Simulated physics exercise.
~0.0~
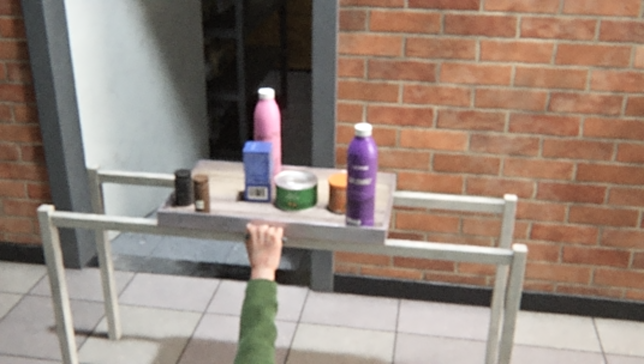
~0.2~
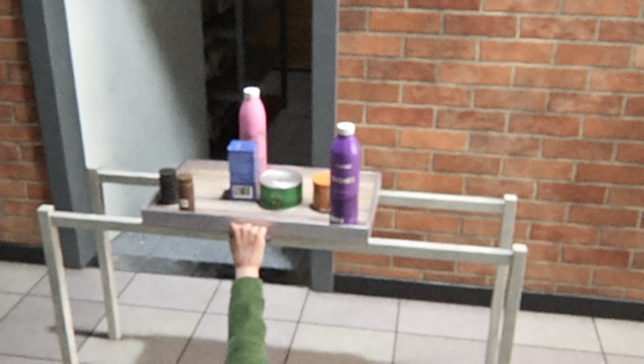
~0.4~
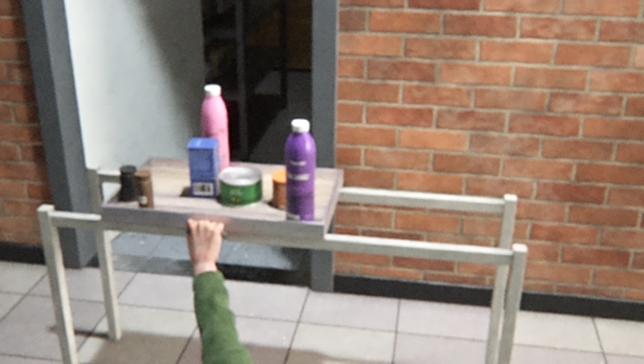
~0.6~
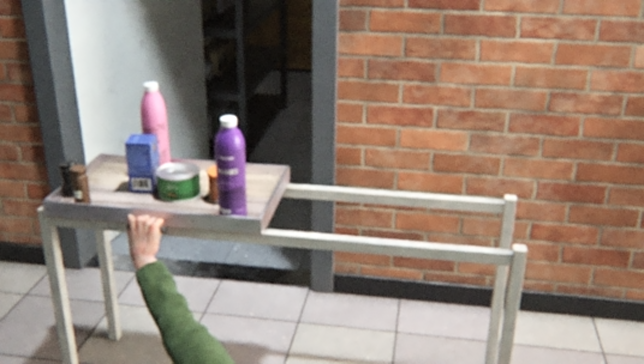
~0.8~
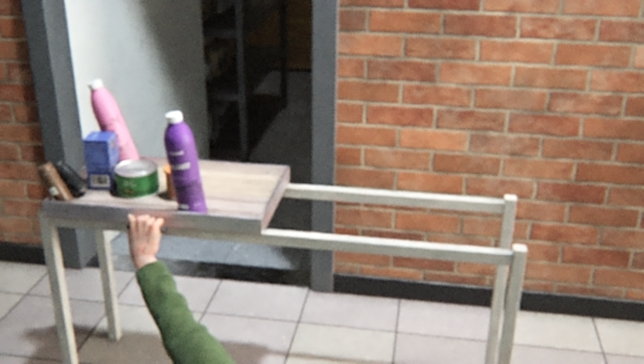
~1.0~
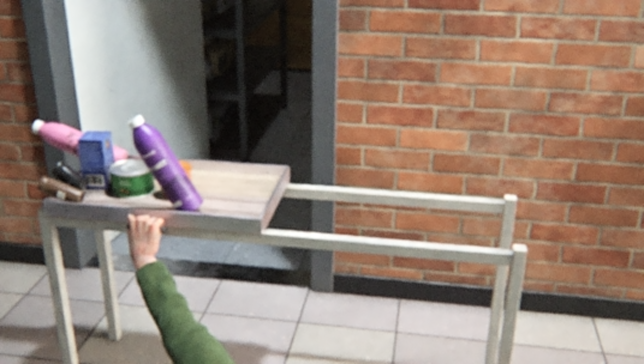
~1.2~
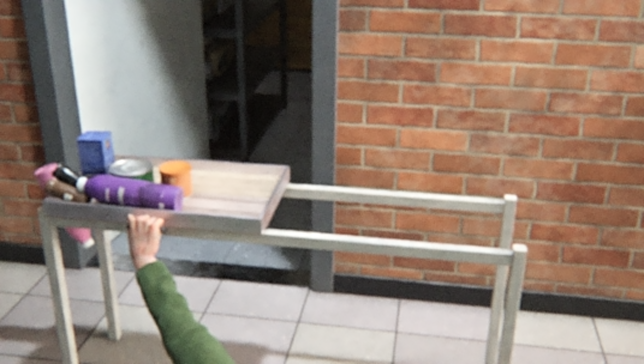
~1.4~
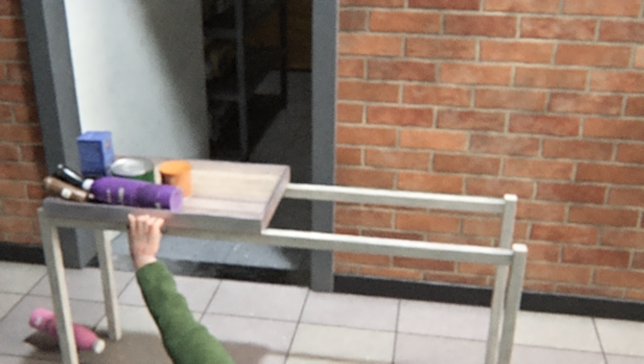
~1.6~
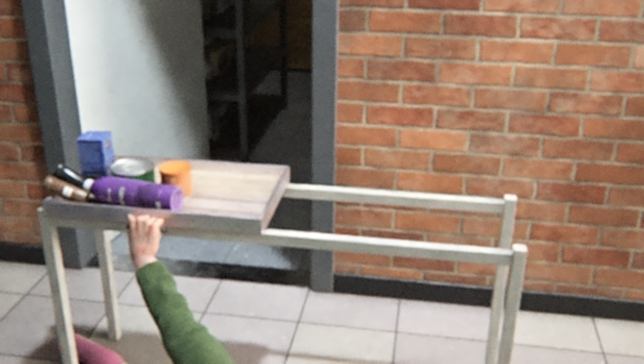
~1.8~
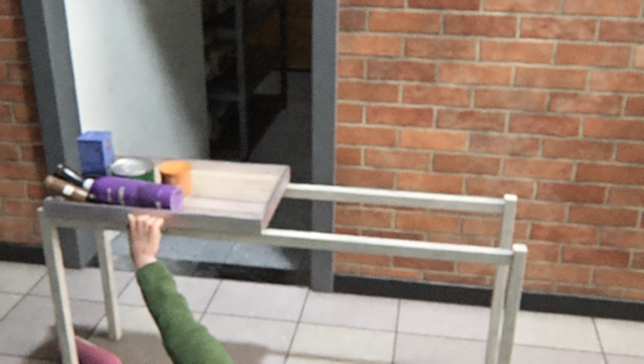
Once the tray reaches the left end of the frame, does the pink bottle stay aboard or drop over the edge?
The pink bottle tips to the left, goes over the edge of the tray and ends up on the floor.
Green-sleeved arm sliding a laden tray left along a metal frame until bottles topple and the pink one falls to the floor.
